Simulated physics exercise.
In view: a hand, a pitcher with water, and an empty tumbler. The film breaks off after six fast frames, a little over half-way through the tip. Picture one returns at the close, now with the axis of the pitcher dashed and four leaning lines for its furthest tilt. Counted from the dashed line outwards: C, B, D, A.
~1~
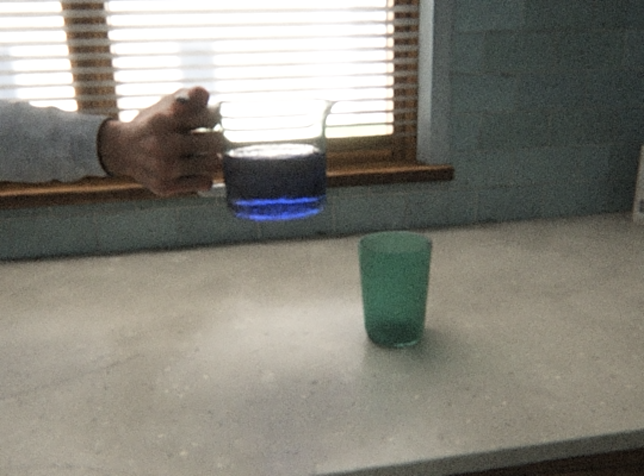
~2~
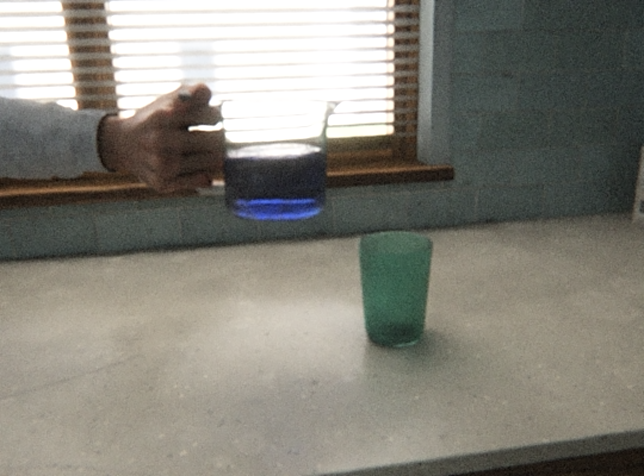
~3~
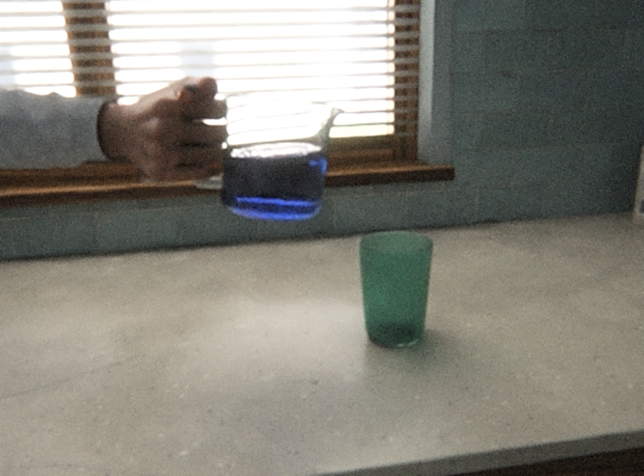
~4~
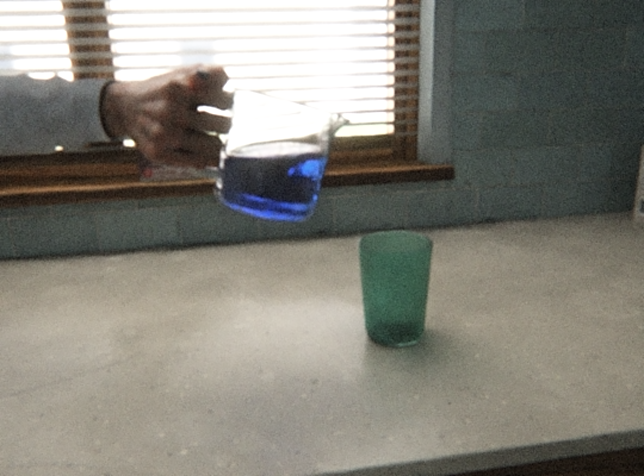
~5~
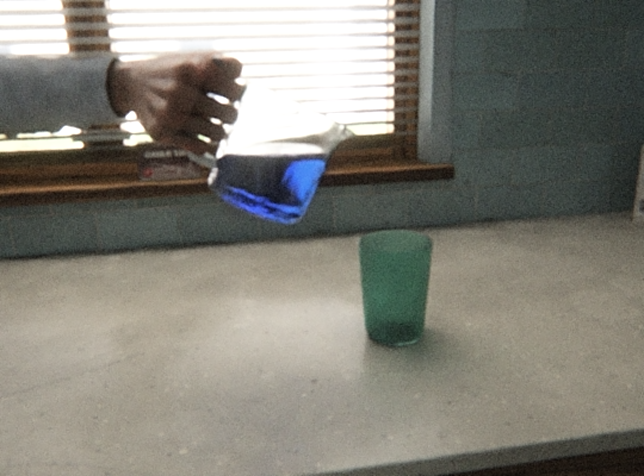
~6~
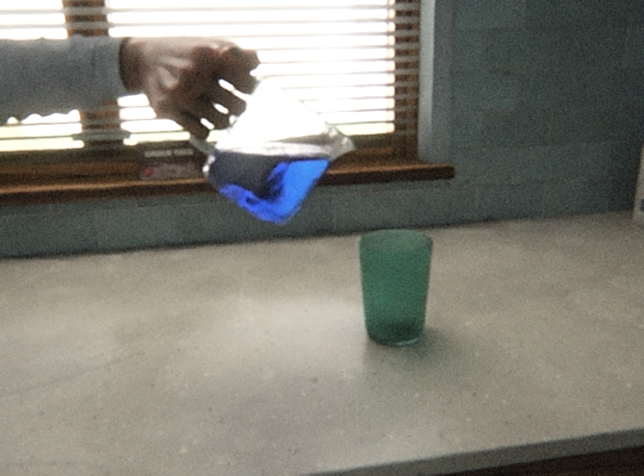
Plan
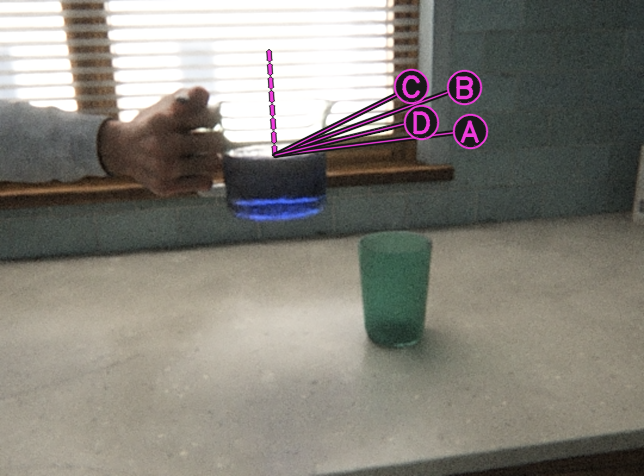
Hand tilting a clear glass pitcher of blue liquid rightward, spout dipping, above a countertop with a green tumbler, near window blinds.
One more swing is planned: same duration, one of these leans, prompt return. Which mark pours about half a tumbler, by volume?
Tilt B does it best.
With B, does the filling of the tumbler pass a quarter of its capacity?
Yes.
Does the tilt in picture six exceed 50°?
No, it does not.
In magenta, A at (453, 132); B at (447, 92); C at (396, 95); D at (404, 124).
If A is chosen, the tumbler ends with about 69 % of what it can hold; 8 % of the water is spilt.
If B is chosen, the tumbler ends with about 51 % of what it can hold.
If C is chosen, the tumbler ends with about 38 % of what it can hold.
If D is chosen, the tumbler ends with about 63 % of what it can hold.
